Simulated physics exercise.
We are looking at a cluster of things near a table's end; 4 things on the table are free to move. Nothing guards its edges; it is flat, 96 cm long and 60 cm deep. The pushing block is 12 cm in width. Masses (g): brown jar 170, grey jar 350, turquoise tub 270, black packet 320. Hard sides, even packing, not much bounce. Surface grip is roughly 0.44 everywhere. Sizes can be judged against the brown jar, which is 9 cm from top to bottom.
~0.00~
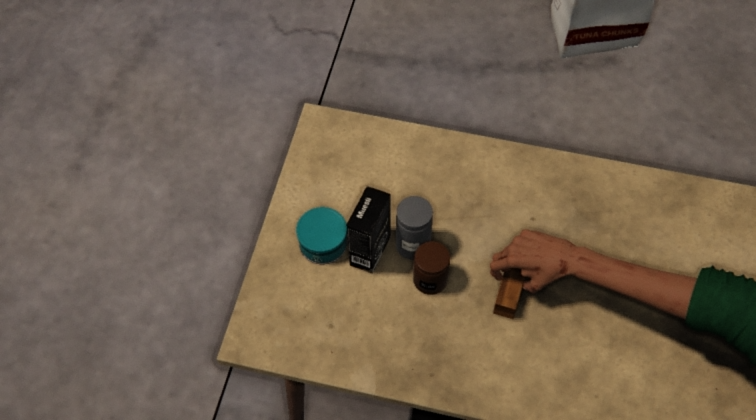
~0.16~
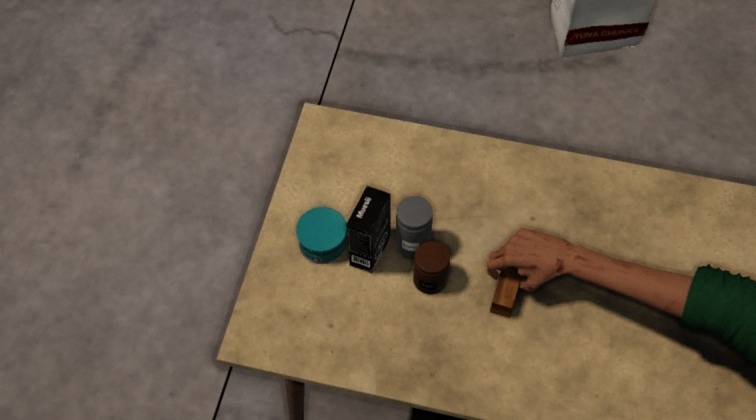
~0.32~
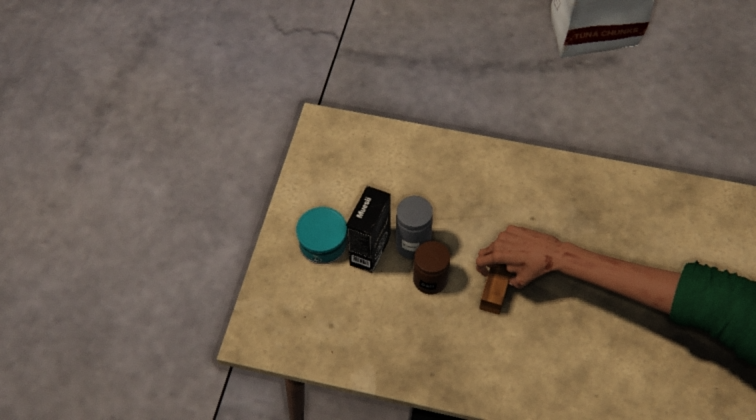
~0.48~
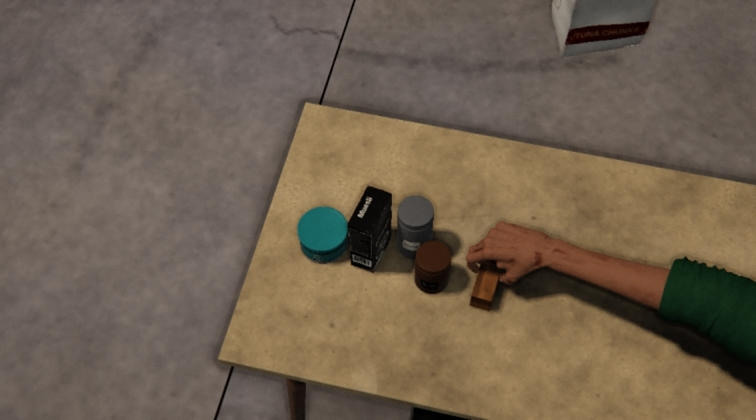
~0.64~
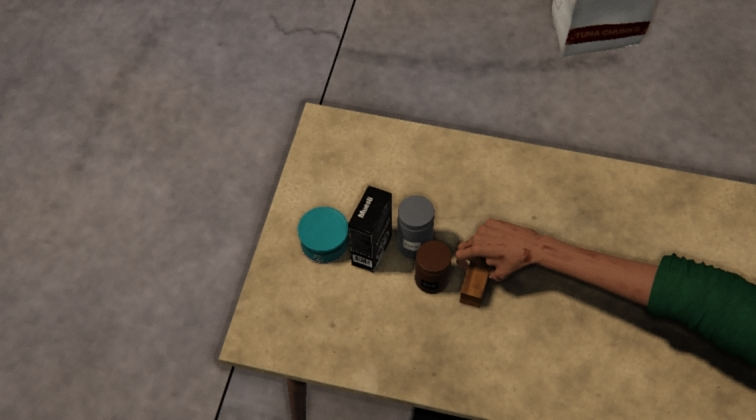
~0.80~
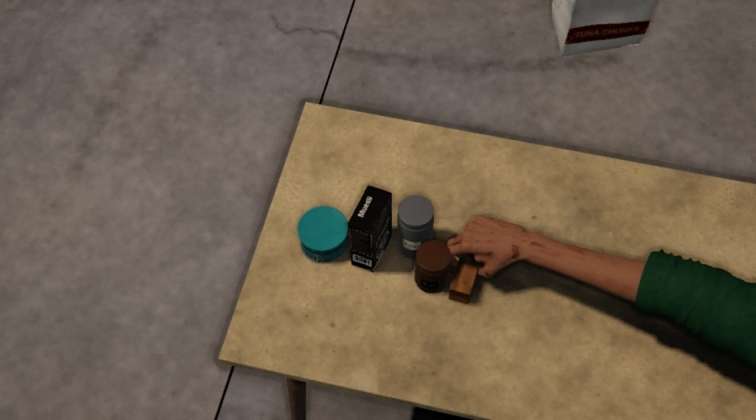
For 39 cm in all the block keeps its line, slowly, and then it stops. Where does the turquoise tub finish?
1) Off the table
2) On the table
The answer is 1.
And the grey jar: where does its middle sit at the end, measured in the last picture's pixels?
Rest position, about (297, 192) px.
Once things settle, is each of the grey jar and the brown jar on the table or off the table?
The grey jar is still on the table; the brown jar ends on the table.
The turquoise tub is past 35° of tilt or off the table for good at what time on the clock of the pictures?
Near 2.5 s.
Around 2.00 s, block slid 25 cm; turquoise tub shifted 6 cm near (295, 227); brown jar shifted 15 cm; grey jar shifted 10 cm.
Around 2.90 s, block slid 36 cm; turquoise tub now off the table; black packet shifted 20 cm; brown jar shifted 26 cm.
Around 3.60 s, block slid 39 cm; black packet now off the table; brown jar shifted 29 cm; grey jar shifted 24 cm.
Finally (4.0 s), off the table, turquoise tub and black packet; not toppled but over 4 cm from the start, brown jar and grey jar.
